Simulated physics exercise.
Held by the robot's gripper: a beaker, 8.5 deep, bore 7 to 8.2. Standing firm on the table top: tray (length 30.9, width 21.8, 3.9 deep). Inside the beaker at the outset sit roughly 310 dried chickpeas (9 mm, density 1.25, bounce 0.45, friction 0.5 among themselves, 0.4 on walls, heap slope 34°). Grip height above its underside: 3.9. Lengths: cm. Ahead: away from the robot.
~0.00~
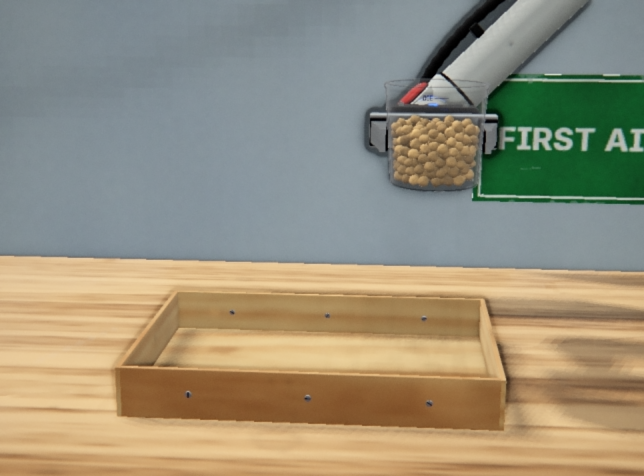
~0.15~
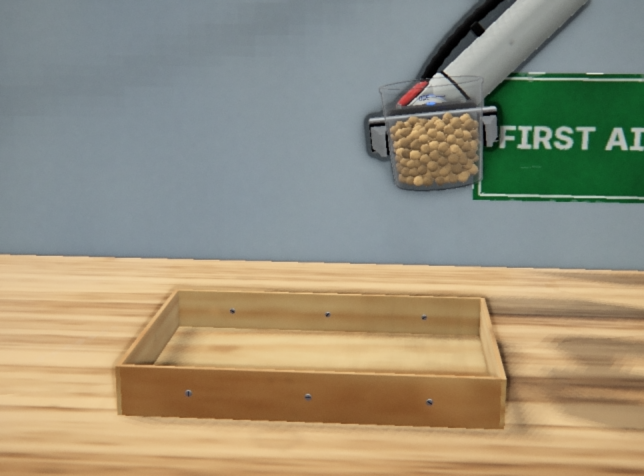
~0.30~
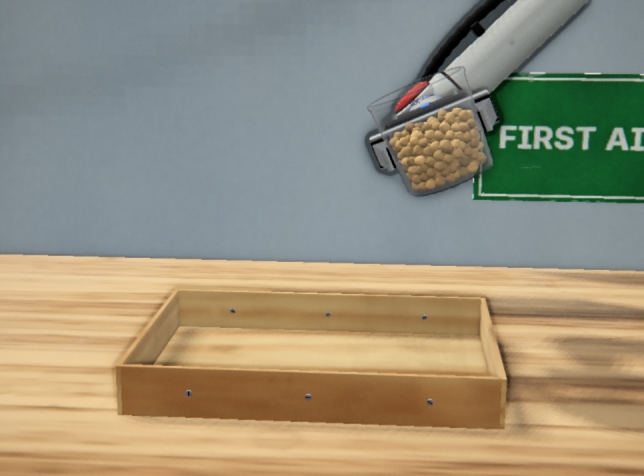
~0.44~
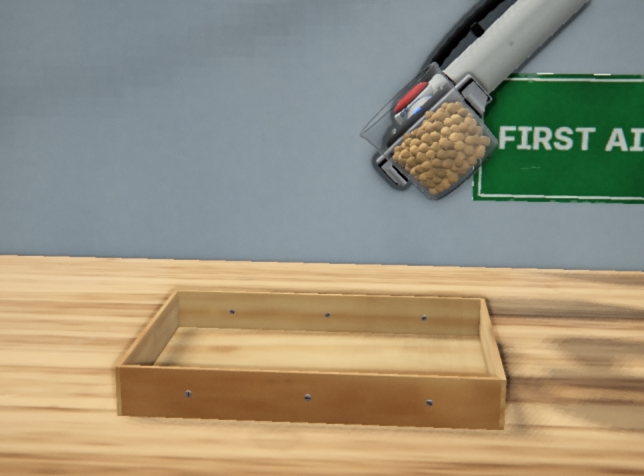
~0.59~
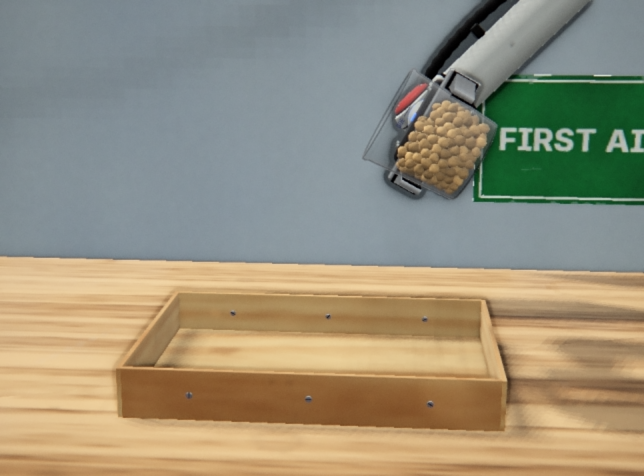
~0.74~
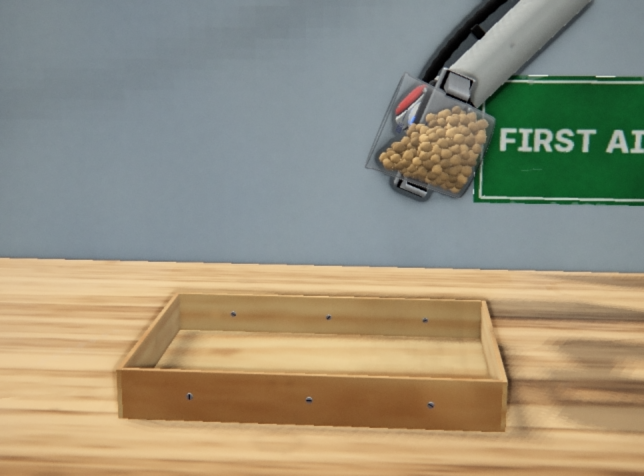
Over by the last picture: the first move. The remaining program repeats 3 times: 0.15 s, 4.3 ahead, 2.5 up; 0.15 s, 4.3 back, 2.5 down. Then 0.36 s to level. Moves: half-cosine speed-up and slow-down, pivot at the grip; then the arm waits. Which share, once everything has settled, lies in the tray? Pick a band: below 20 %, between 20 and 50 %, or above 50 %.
The share falls above 50 %.
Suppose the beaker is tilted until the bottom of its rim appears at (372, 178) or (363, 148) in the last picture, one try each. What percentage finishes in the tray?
About 90 and 30 %.
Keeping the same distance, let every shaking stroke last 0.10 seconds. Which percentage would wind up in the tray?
Then about 90 per cent.
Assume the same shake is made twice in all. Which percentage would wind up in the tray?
Roughly 50 percent.
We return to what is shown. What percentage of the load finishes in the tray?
Some 65 percent.
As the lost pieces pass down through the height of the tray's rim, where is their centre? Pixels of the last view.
Estimated centre around (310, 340) in pixels.
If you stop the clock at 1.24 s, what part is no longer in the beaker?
Share gone by then: Close to 30 %.
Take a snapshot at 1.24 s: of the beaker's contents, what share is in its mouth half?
Estimate: Around 70 %.
After 1.24 s, tilted 68° forward, highest piece 25 above the table; 215 in the beaker, 79 in the tray, 13 in flight or on a rim.
After 1.75 s, tilted 54° forward, highest piece 22 above the table; 189 in the tray, 113 in the beaker, 2 on the table or floor, 3 in flight or on a rim.
After 2.20 s, level, highest piece 23 above the table; 192 in the tray, 113 in the beaker, 2 on the table or floor.
After 3.25 s, level, highest piece 23 above the table; 192 in the tray, 113 in the beaker, 2 on the table or floor.
At rest, 192 in the tray, 113 in the beaker, 2 on the table or floor. That is 63 % in the tray.
